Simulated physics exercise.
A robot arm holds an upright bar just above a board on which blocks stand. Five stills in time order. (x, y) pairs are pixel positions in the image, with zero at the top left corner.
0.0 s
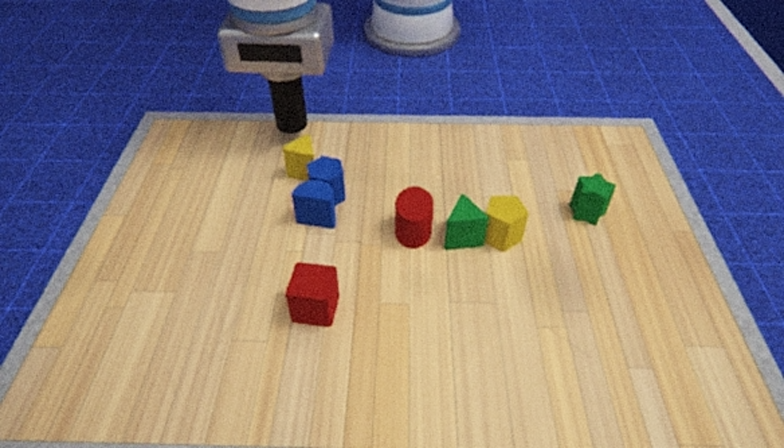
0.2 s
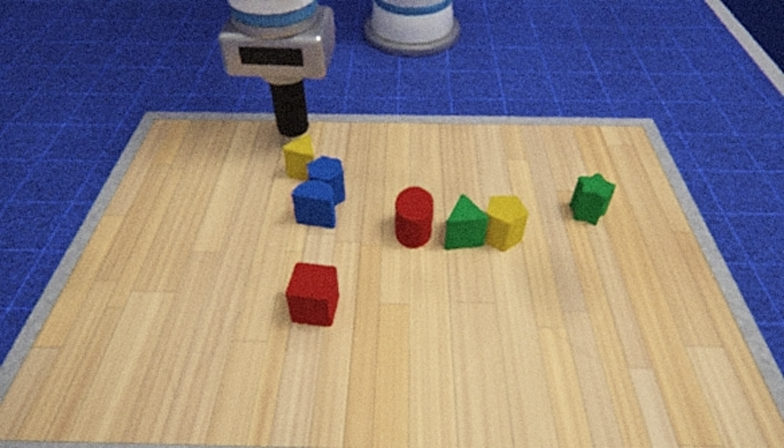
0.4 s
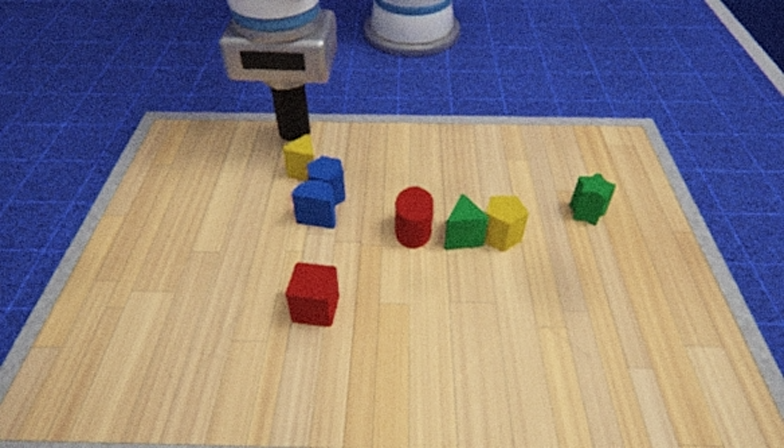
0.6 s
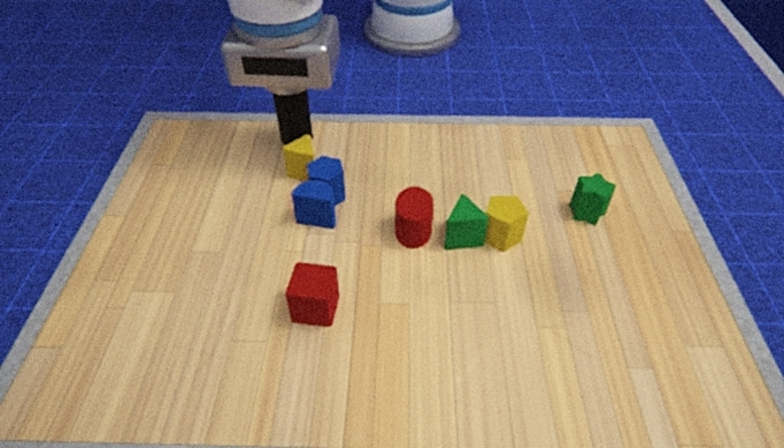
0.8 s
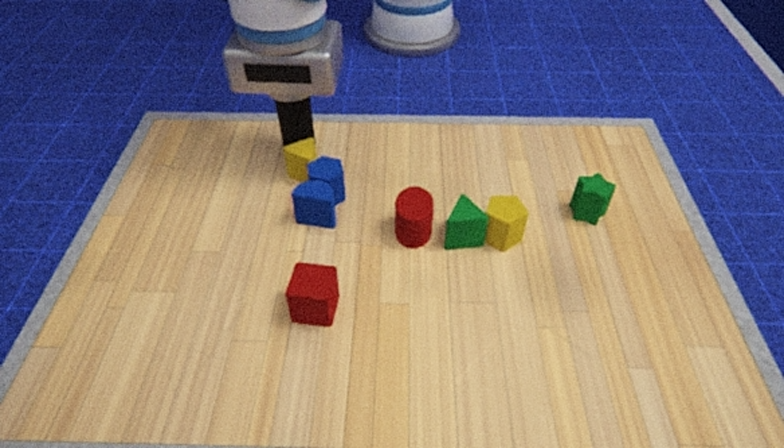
Robot arm edging its upright black bar slightly forward to the yellow triangle block, while the coloured blocks on the wooden board stay still.
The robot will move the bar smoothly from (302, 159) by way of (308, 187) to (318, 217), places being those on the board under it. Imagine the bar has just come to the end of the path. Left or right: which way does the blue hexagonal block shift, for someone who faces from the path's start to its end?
Slides left.
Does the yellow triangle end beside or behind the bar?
I'd say yes.
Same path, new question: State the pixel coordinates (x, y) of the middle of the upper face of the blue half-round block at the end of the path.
I'd guess (317, 212).
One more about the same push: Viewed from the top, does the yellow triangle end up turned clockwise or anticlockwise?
Rotates clockwise.
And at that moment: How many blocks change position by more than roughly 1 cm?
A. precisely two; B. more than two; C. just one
The correct letter is B.
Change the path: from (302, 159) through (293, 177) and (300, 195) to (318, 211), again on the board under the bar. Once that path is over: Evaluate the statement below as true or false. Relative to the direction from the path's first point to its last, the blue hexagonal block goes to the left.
That statement is accurate.
The first path, step by step. Halfway along, bar (306, 174); yellow triangle (295, 178), turned 30° clockwise; blue half-round block (315, 194); blue hexagonal block (332, 173), turned 40° anticlockwise.
At the end, bar (316, 204); yellow triangle (285, 199), turned 80° clockwise; blue half-round block (317, 212), turned 35° anticlockwise; blue hexagonal block (351, 187), turned 110° anticlockwise.
